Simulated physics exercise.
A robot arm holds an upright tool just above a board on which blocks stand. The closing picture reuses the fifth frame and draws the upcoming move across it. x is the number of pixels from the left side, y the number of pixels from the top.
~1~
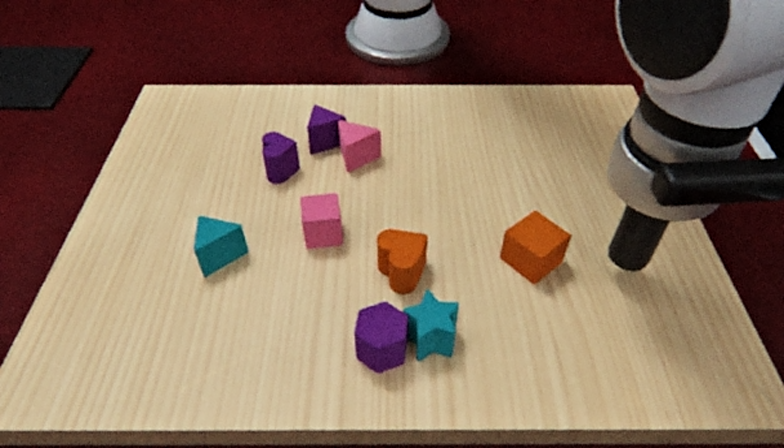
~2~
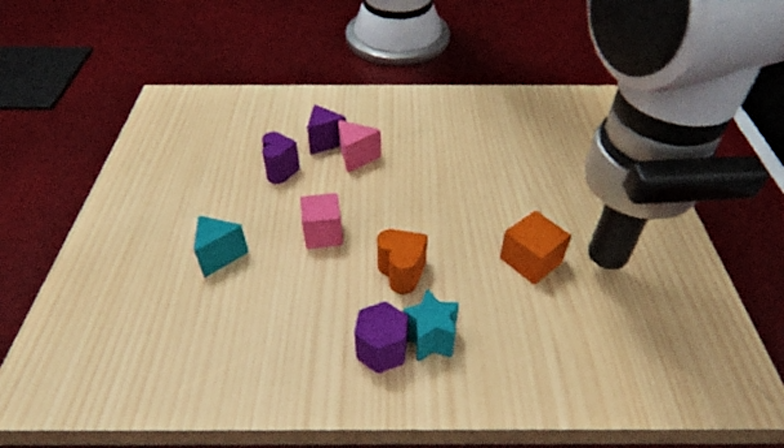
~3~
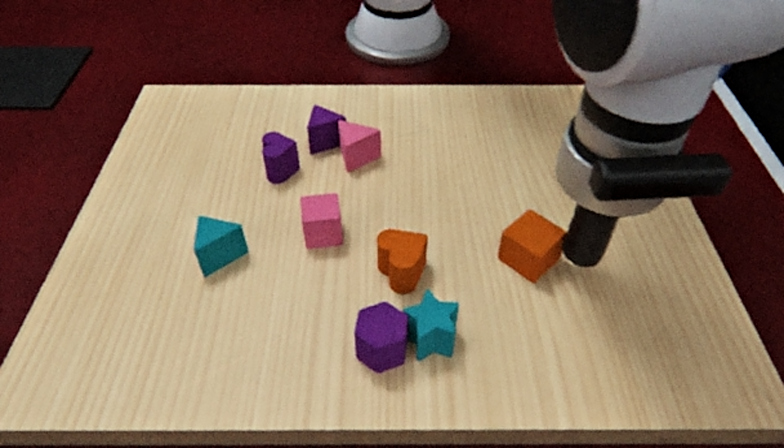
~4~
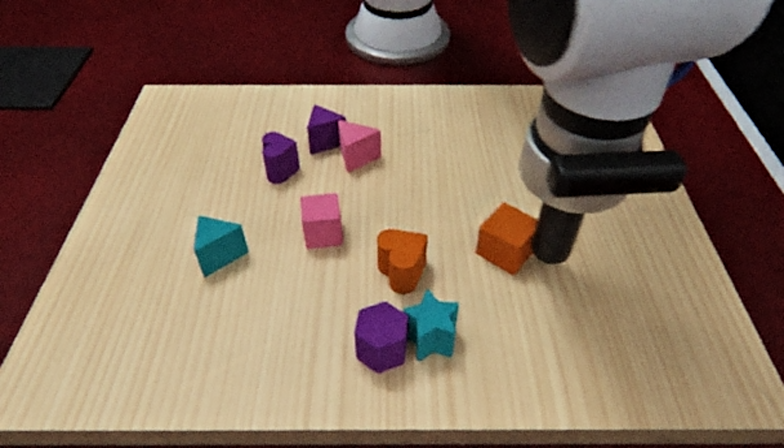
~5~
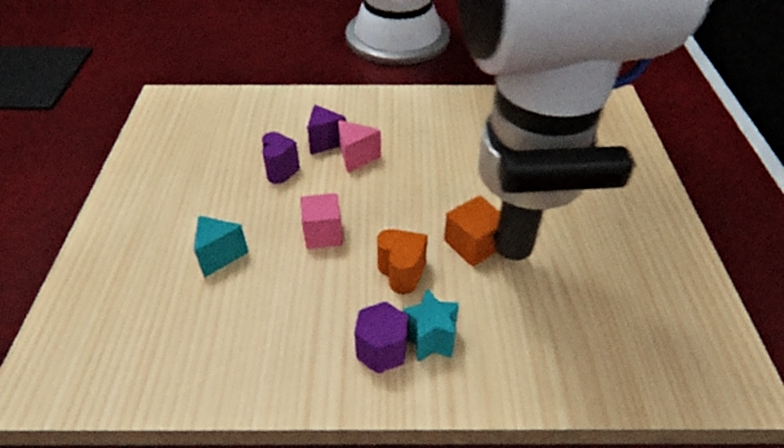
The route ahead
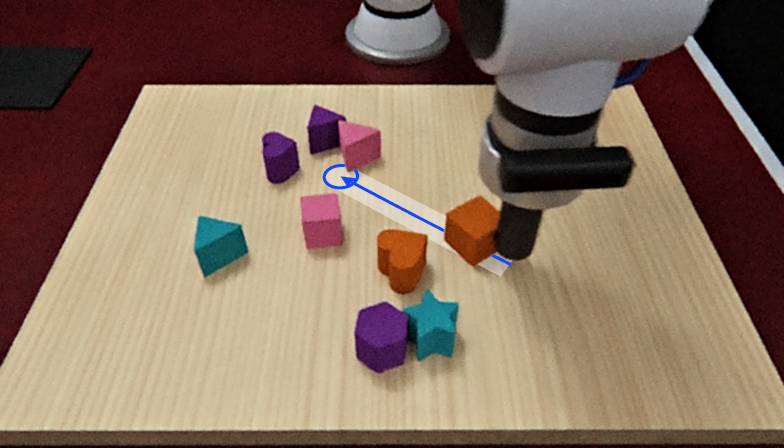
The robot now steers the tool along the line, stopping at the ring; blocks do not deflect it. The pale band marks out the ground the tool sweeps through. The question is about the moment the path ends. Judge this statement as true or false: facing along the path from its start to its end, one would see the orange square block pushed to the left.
Answer: True.
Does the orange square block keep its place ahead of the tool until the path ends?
My answer is yes.
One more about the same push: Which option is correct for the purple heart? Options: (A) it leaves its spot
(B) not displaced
Correct choice: A.
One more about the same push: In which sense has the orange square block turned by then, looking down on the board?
Seen from overhead, it turns anticlockwise.
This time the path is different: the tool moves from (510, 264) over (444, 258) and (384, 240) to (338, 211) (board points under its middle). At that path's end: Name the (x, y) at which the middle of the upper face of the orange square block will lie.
It sits at (434, 196).
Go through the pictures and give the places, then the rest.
Tool's lower end at (628, 258); purple heart at (276, 143); pink three-sided block at (355, 131); orange heart at (402, 245); orange square block at (539, 232), in the first picture.
Tool at (608, 256); blocks still, in the second picture.
Tool at (582, 254); orange square block at (536, 231), in the third picture.
Tool at (551, 251); orange square block at (512, 224), in the fourth picture.
Tool at (514, 247); purple heart at (276, 143); pink three-sided block at (355, 131); orange heart at (402, 245); orange square block at (478, 216), in the fifth picture.
Drawn move, straight from (510, 264) to (341, 176).
What follows on the original path. One third of the way, tool at (448, 215); orange square block at (414, 188).
Two thirds of the way, tool at (391, 186); orange square block at (356, 165), turned 30° anticlockwise.
At the end, tool at (339, 159); purple heart at (266, 142), turned 20° anticlockwise; pink three-sided block at (352, 128), turned 25° clockwise; orange heart still; orange square block at (302, 145), turned 40° anticlockwise.
